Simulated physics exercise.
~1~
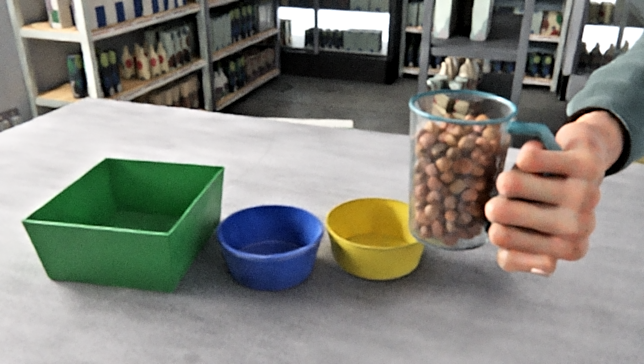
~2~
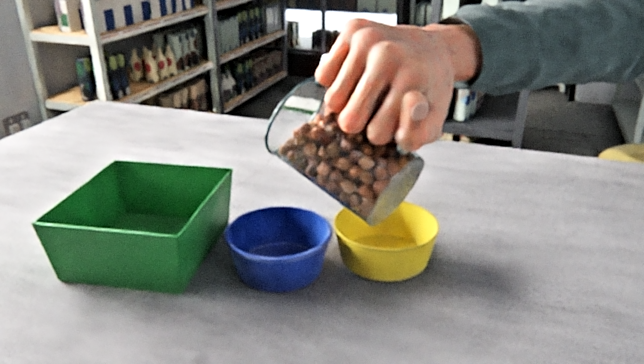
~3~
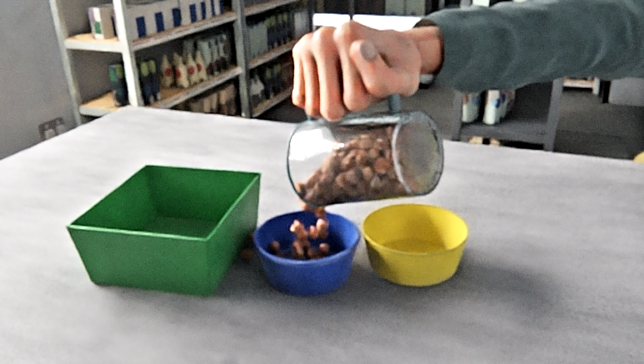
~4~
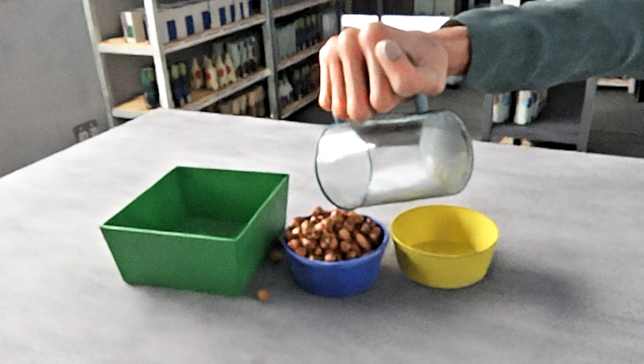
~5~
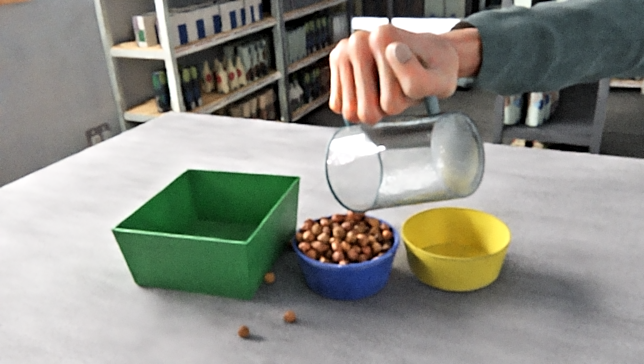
On a grey table, a hand tips hazelnuts from a glass cup, filling the blue dish as a few scatter.
